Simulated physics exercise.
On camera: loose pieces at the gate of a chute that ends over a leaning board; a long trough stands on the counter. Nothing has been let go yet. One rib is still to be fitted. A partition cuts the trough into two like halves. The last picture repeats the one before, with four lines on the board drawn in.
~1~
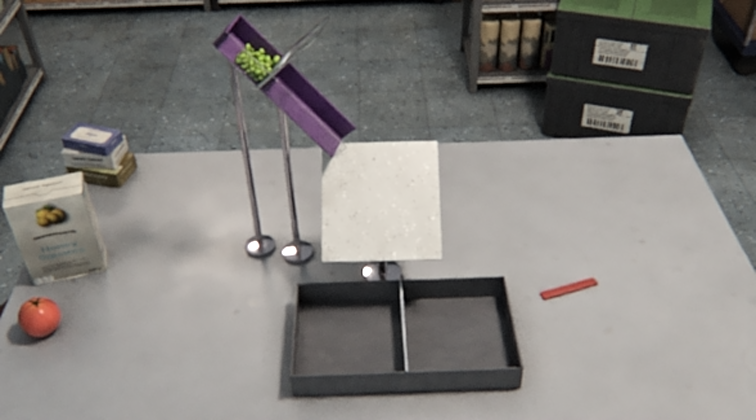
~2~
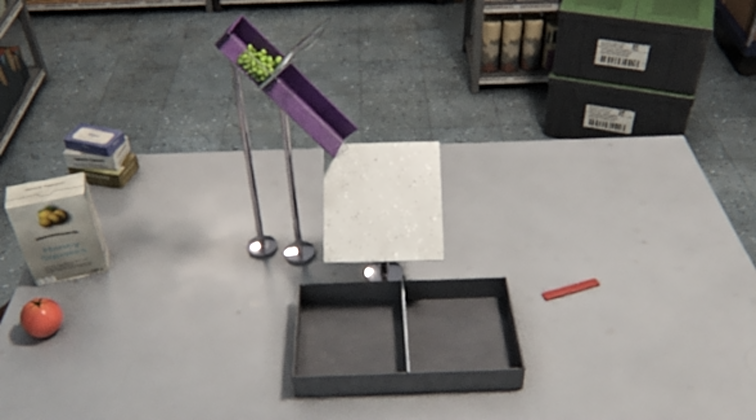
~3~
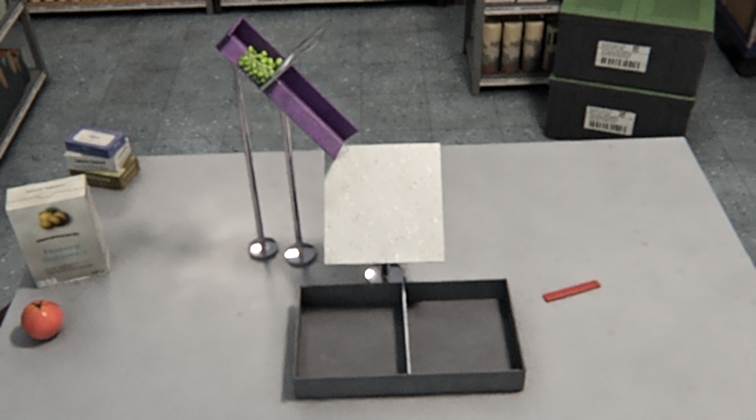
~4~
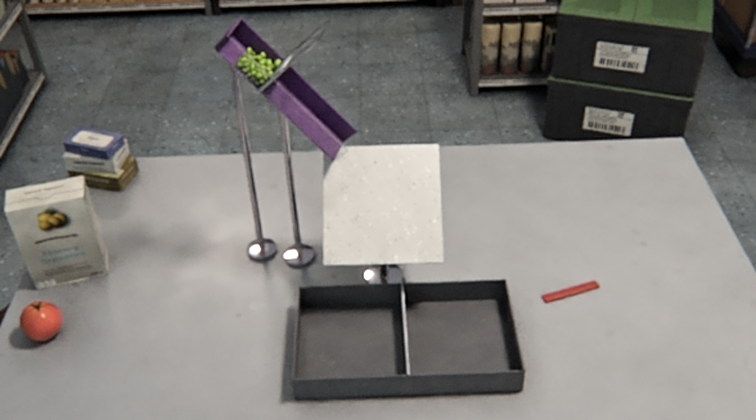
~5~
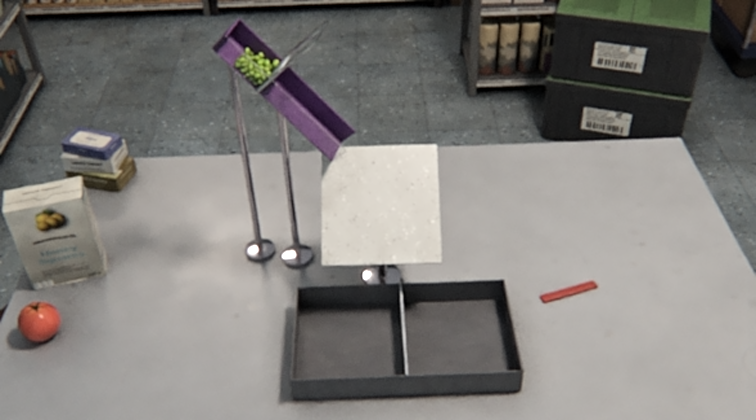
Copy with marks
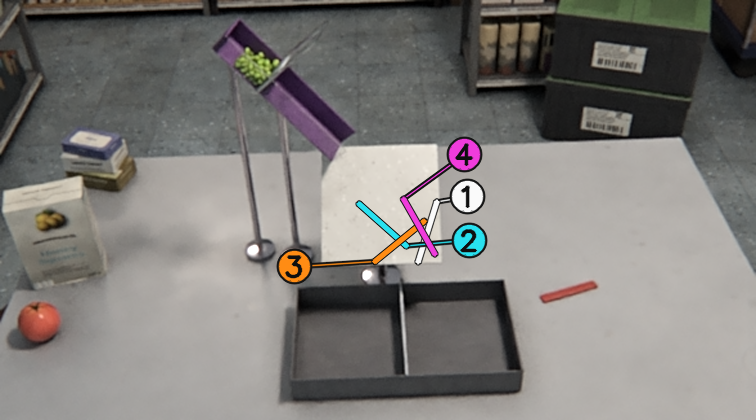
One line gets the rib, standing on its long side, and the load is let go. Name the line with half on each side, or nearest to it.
Go for 1.
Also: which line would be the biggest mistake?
Here it is line 2.
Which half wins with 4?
Right.
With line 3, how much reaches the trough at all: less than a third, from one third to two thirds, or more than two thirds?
More than two thirds.
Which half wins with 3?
The left half.
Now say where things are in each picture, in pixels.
The first frame shows load behind the gate (261, 64), dried peas; lip of the chute (337, 148), sloping fairly steeply.
The second frame shows middle of the board (383, 201), tilted fairly steeply; middle of its low edge (384, 261); of its high edge (381, 143).
The third frame shows front corners of the trough (293, 378) and (526, 370); front end of its middle wall (410, 374); gate still shut (284, 65).
The fourth frame shows middle of the load (262, 68); lip (339, 151).
The fifth frame shows middle of the load (260, 68); lip (337, 152).
On the marked copy, line 1 from (436, 201) to (418, 261); line 2 from (359, 203) to (406, 245); line 3 from (424, 221) to (374, 261); line 4 from (403, 199) to (434, 253).
If 1 is chosen, of what is caught, roughly two thirds in the left half, roughly a third in the right.
If 2 is chosen, of what is caught, just a few in the left half, almost all in the right.
If 3 is chosen, of what is caught, the larger part in the left half, roughly a quarter in the right.
If 4 is chosen, of what is caught, roughly a quarter in the left half, the larger part in the right.
